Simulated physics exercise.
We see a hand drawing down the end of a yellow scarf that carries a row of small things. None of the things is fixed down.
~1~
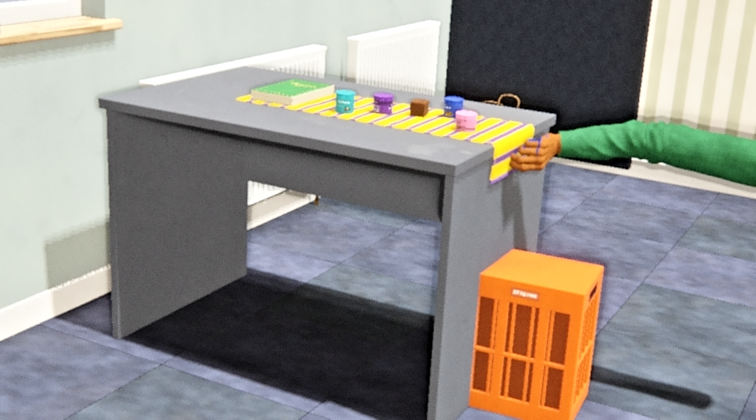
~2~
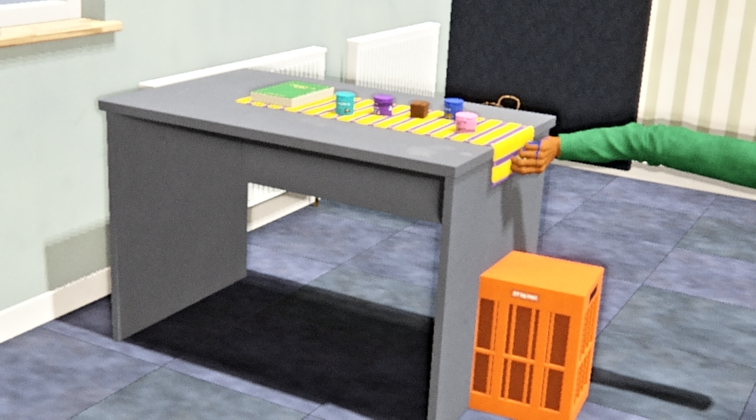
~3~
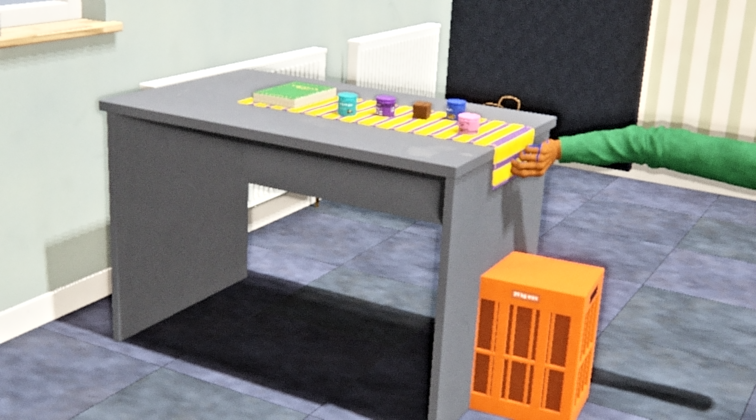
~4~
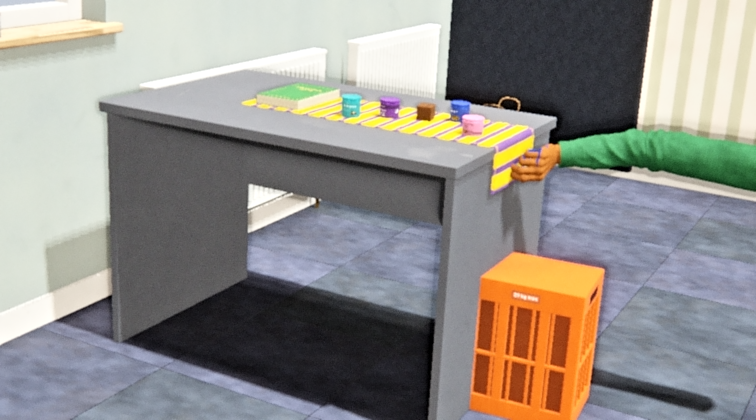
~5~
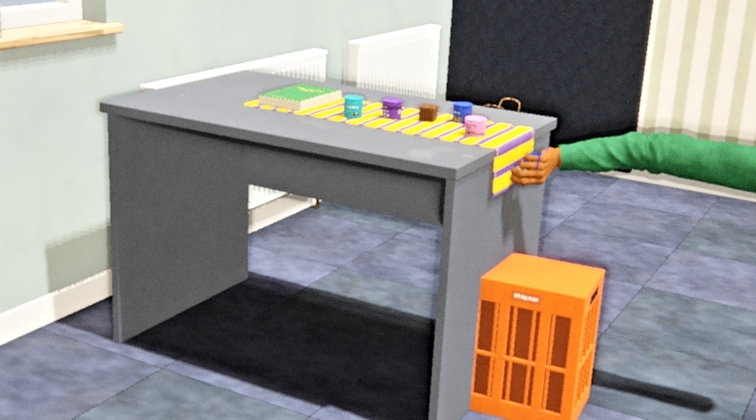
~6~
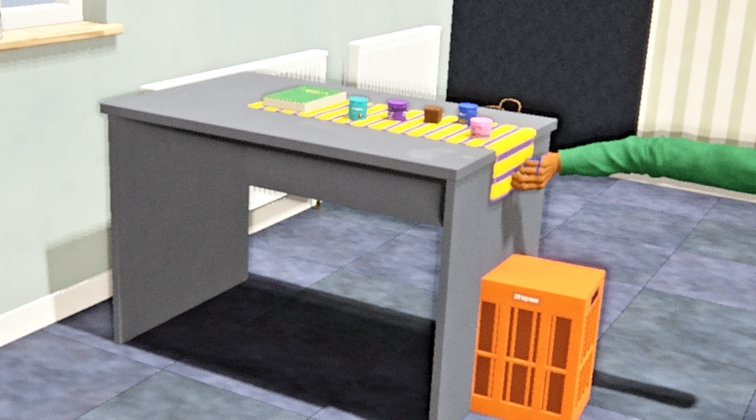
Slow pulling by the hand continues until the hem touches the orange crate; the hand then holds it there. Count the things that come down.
Two objects go.
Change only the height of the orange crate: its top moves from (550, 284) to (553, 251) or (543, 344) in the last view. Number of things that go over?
1 and 4.
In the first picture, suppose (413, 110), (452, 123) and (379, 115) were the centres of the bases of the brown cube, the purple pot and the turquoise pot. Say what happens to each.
The brown cube ends up still aboard, the purple pot ends up knocked off, the turquoise pot ends up still aboard.
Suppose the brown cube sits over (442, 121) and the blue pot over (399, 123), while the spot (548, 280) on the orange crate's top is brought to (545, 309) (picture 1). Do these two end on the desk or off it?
Brown cube is gone, blue pot is gone.
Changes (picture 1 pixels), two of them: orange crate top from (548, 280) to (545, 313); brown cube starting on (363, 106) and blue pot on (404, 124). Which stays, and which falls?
Outcome for the brown cube: It stays. Outcome for the blue pot: It is lost.
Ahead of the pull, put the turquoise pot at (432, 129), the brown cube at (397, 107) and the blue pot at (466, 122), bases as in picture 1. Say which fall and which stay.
Turquoise pot: Goes. Brown cube: Stays. Blue pot: Goes.
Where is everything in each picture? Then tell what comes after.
In the first frame, hem (491, 184); pink pot (467, 113); blue pot (454, 99); brown cube (420, 101); purple pot (384, 95); turquoise pot (345, 92); top of the crate (548, 280).
In the second frame, hem (492, 186); pink pot (467, 115).
In the third frame, hem (493, 189); blue pot (457, 101).
In the fourth frame, hem (491, 194); brown cube (427, 105); top of the crate (549, 283).
In the fifth frame, hem (493, 197); purple pot (392, 100).
In the sixth frame, hem (490, 202); pink pot (482, 120); blue pot (468, 105); brown cube (434, 107); purple pot (398, 102); turquoise pot (358, 99).
Soon after, hem near (509, 235); pink pot gone.
Then, hem on the crate; pink pot and blue pot gone.
At rest, hem on the crate; pink pot and blue pot gone. It carries off two.
